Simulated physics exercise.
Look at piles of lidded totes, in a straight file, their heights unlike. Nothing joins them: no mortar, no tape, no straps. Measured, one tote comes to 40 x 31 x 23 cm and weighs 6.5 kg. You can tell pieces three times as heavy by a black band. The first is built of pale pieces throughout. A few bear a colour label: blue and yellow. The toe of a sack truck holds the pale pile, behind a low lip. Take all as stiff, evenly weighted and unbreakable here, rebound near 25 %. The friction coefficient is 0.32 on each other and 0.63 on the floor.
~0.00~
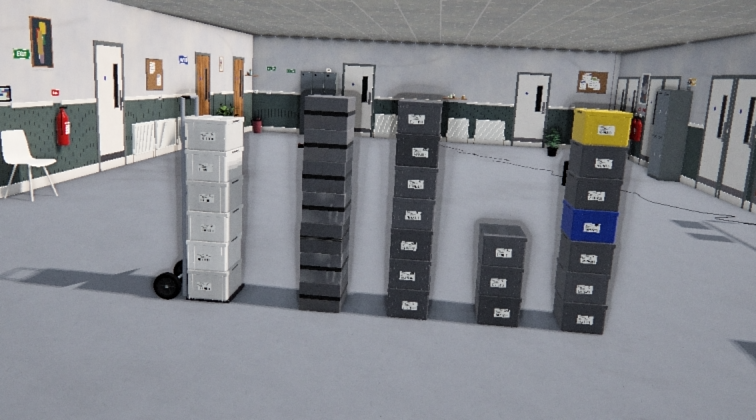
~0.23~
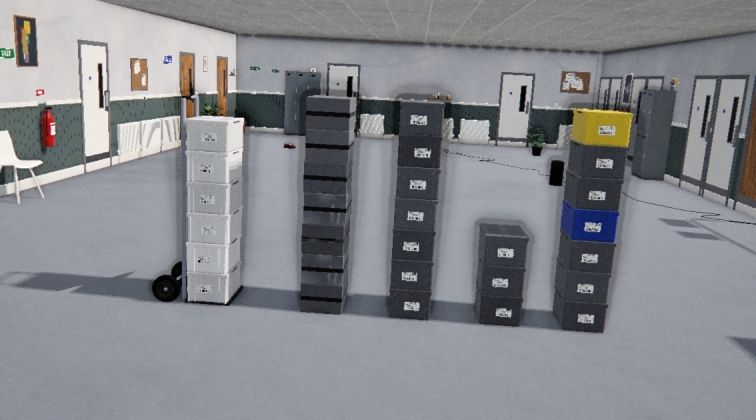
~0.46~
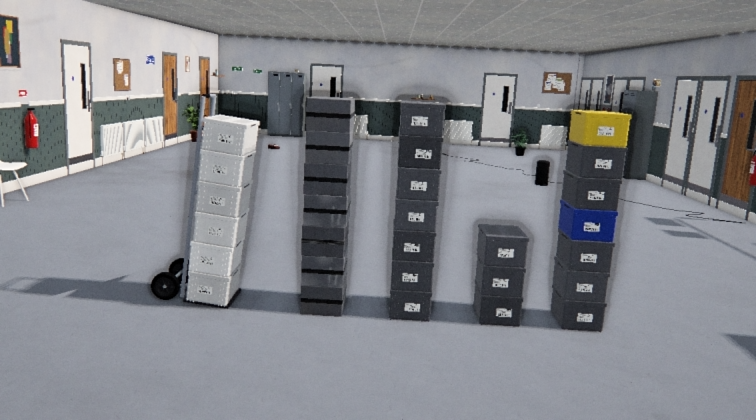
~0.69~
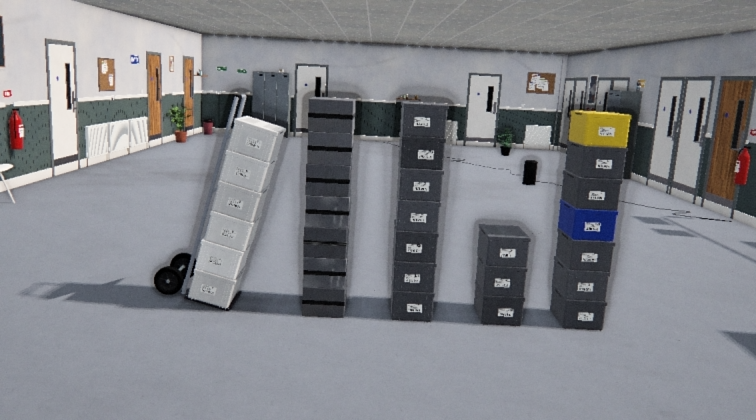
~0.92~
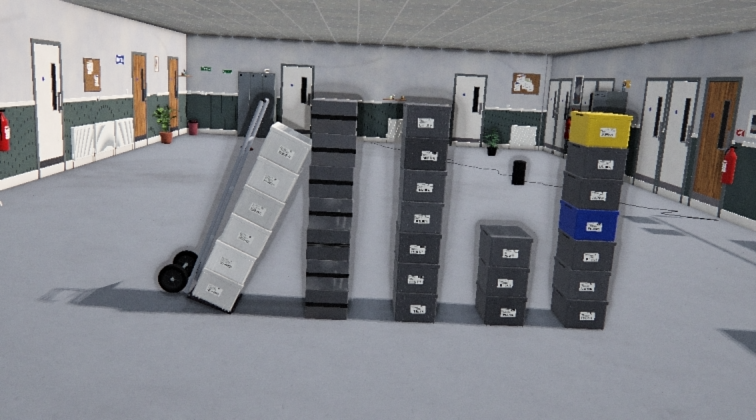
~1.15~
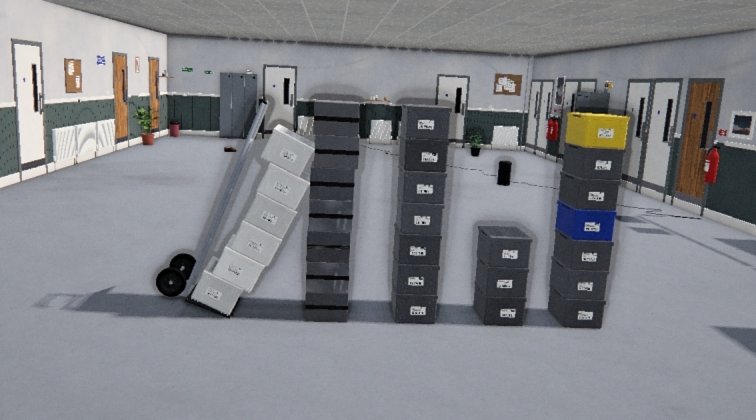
In a wide office hallway, five stacks of lidded boxes stand in a row, the pale one at the left on a wheeled hand truck. The truck tilts to the right, slowly and then further, and its pale boxes lean with it, drawing away from the frame near the top beside the dark stack.
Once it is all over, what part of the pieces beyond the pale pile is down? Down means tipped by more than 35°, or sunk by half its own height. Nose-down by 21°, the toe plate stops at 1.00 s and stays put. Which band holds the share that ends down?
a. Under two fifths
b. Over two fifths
Under two fifths (a).
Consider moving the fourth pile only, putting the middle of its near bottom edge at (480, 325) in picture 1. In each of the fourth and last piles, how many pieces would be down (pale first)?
That gives fourth 0 and last 0.
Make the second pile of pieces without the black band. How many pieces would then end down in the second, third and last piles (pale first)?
You'd get second 7, third 7 and last 6.
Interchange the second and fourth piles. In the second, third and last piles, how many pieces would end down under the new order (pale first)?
Down per pile: Second 0, third 0, last 0.
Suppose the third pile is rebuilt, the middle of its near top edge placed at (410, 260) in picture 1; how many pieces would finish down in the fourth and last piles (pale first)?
Counts down - fourth: 0; last: 0.
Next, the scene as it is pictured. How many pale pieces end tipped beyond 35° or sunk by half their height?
I count 0 pale pieces.
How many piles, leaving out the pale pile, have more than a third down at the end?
Summing them, I get 0 in all.
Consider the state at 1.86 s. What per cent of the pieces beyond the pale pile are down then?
By then, 0 per cent.
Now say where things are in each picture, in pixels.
In the first picture (pixels give the middle of a visible side; the camera moves round a little), truck frame (183, 139) 0° forward; blue tote (595, 227); yellow tote (607, 129); none of the others has stirred.
In the second picture, truck frame (184, 140) 1° forward; blue tote (595, 226).
In the third picture, truck frame (199, 138) 6° forward, top of the pale pile leaning 6°; yellow tote (607, 130); none of the others has stirred.
In the fourth picture, truck frame (226, 138) 15° forward, top of the pale pile leaning 15°; yellow tote (608, 131); none of the others has stirred.
In the fifth picture, truck frame (246, 141) 20° forward, top of the pale pile leaning 24°; yellow tote (609, 132); none of the others has stirred.
In the sixth picture, truck frame (247, 143) 21° forward, top of the pale pile leaning 26°; yellow tote (607, 132); blue tote (595, 226); one has shifted.
After 1.21 s, 0 of the pale pile down; none of the 24 other totes down, 1 disturbed.
In the end (2.1 s), 0 of the pale pile down; none of the 24 other totes down, 1 disturbed; yellow tote unmoved; blue tote unmoved. That is 0 per cent. From the last view, middles, yellow tote near (596, 130), blue tote near (584, 220).
